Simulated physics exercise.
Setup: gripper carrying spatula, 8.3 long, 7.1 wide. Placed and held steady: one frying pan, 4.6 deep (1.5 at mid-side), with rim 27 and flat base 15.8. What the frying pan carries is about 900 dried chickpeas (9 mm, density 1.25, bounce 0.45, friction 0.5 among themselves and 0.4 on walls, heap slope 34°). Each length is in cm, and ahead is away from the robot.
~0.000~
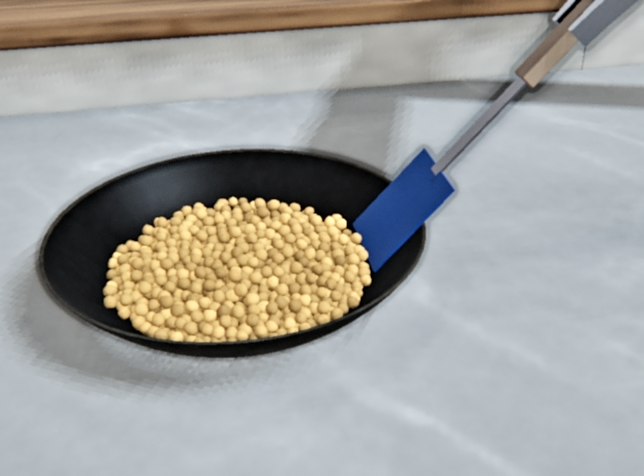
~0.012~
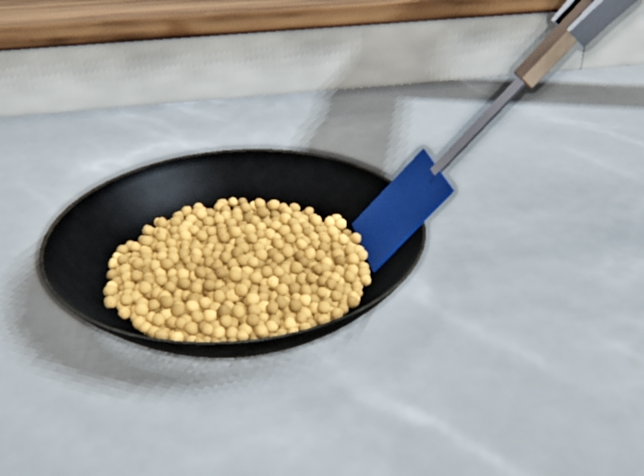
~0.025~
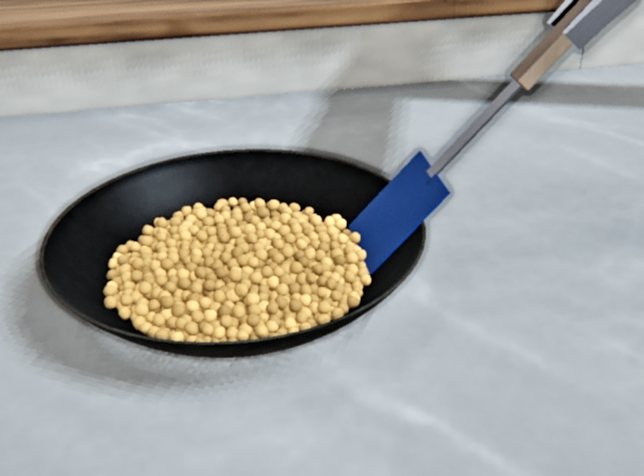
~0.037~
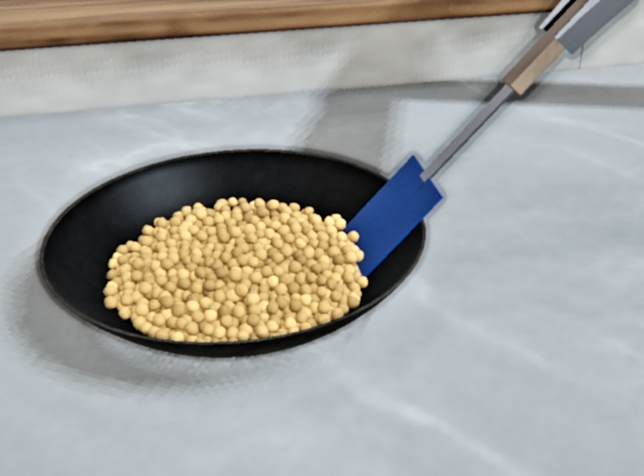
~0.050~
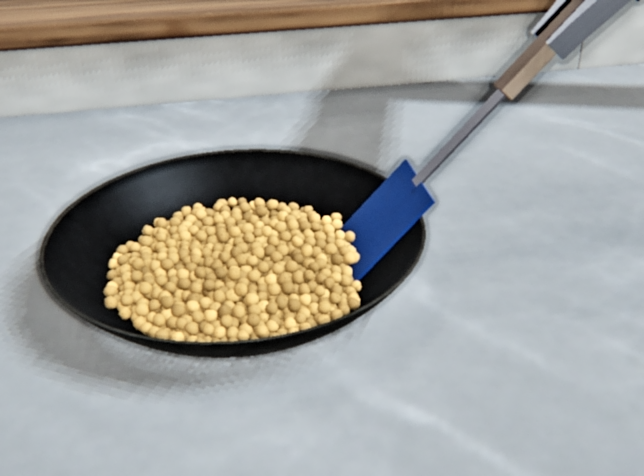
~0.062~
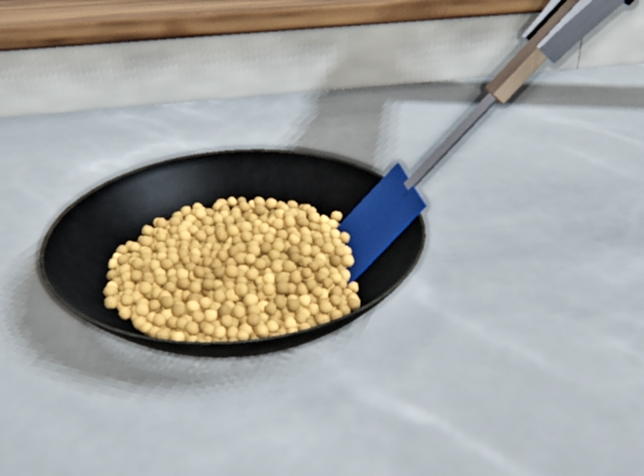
On a pale grey, faintly marbled surface with a wooden edge along the top, a fixed view looks down at an angle. A black frying pan sits left of centre, holding a broad heap of tan chickpeas, with a gripper's blue spatula reaching in from the upper right. The spatula slides slowly a short way left and slightly down against the heap's right edge, nudging a few chickpeas inward.
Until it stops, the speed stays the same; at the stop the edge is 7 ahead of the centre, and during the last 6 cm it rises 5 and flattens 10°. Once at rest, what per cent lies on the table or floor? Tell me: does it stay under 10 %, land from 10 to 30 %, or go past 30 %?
It stays under 10 %.
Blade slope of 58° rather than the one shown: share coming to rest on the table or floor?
Roughly 0 per cent.
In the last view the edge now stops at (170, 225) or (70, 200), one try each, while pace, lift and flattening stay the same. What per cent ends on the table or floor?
The two tries give near 0 and near 15 in a hundred.
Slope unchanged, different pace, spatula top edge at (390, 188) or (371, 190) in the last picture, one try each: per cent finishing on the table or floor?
10 % and 15 %.
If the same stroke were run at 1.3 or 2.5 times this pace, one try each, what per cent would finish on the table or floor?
I'd expect close to 5 and then close to 15 percent.
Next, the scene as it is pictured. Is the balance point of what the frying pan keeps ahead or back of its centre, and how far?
Offset: About 3.5 cm, ahead.
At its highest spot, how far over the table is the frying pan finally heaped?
Roughly 5.5 centimetres.
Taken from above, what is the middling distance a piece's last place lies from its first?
About 2 cm.
After 0.18 s, sloping 47°, highest piece 5 above the table; 900 in the frying pan.
After 0.29 s, sloping 43°, highest piece 6 above the table; 900 in the frying pan.
After 0.55 s, sloping 37°, highest piece 5 above the table; 898 in the frying pan, 2 on the table or floor.
After 1.60 s, sloping 37°, highest piece 5 above the table; 898 in the frying pan, 2 on the table or floor.
At rest, 898 in the frying pan, 2 on the table or floor. That is 0 % on the table or floor.
